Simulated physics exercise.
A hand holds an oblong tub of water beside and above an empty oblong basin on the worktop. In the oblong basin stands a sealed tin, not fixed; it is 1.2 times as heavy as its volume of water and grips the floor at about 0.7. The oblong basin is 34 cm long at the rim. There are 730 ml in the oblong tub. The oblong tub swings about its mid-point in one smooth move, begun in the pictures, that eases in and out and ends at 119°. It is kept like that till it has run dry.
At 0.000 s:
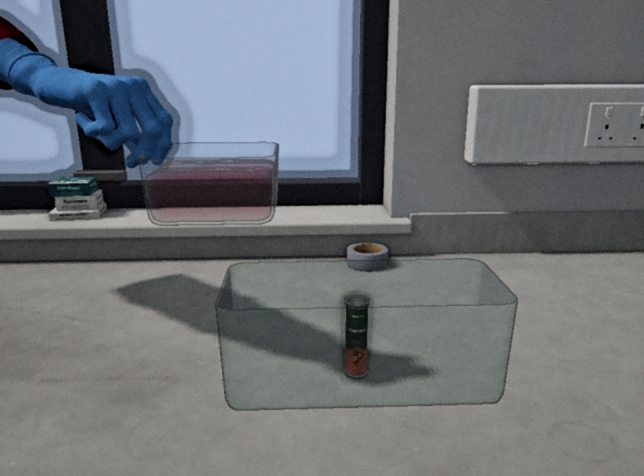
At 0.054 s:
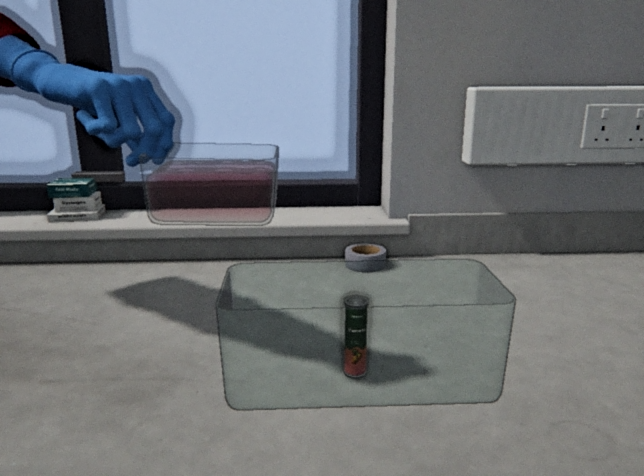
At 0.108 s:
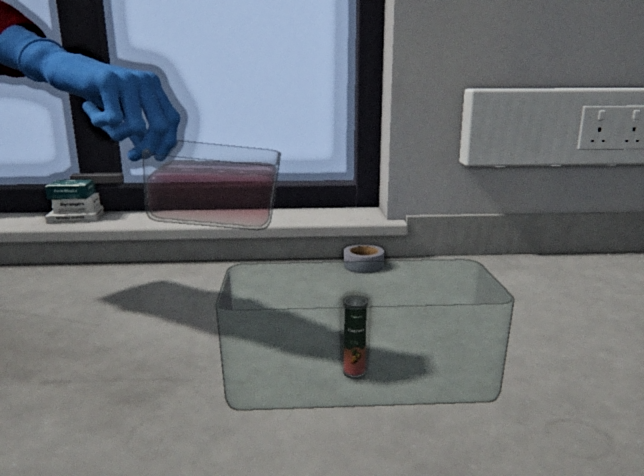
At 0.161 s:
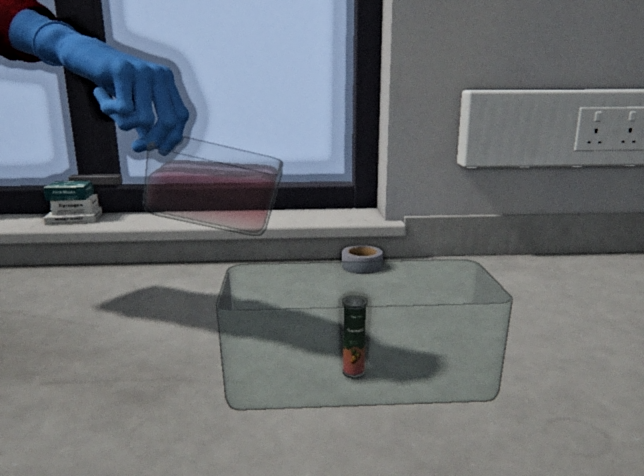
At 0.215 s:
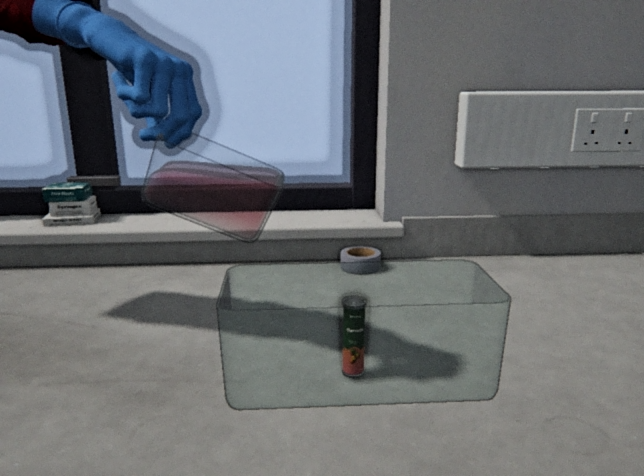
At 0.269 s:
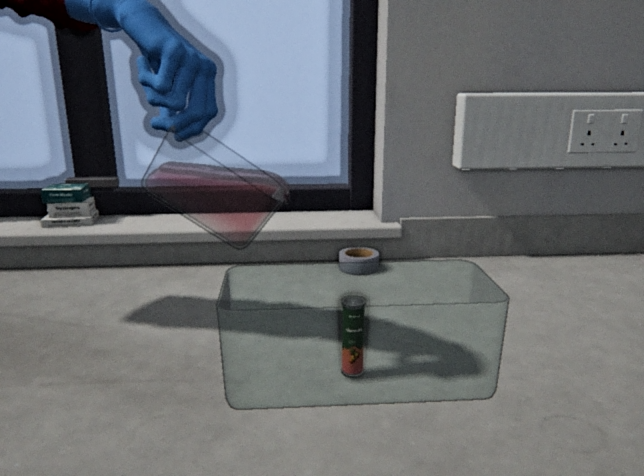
The video shows a blue-gloved hand holding a clear tub of reddish liquid above a worktop, beside a larger clear basin with a small cylindrical container, as the tub tilts steadily, its right side lowering while the hand moves right.
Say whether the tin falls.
It falls.
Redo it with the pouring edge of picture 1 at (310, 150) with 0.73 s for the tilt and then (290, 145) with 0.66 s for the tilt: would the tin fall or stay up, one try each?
First it remains upright; then it falls.
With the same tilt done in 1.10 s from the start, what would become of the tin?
The tin stays up.
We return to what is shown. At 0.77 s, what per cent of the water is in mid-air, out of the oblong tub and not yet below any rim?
Some 2 per cent.
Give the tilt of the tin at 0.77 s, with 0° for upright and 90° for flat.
Near 10° from upright.
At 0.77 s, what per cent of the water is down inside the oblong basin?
Some 96 per cent.
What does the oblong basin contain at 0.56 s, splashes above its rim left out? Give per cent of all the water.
Near 56 in a hundred.
By 0.56 s the tilt is 103° and 13 per cent is still to pour; the tin stands where it began.
By 0.77 s the tilt is 119° and 1 per cent is still to pour; the tin leans 12°.
By 0.99 s the tilt is 119° and 0 per cent is still to pour; the tin leans 16°.
By 1.23 s the tilt is 119° and 0 per cent is still to pour; the tin lies on its side.
At rest the tin lies on its side.
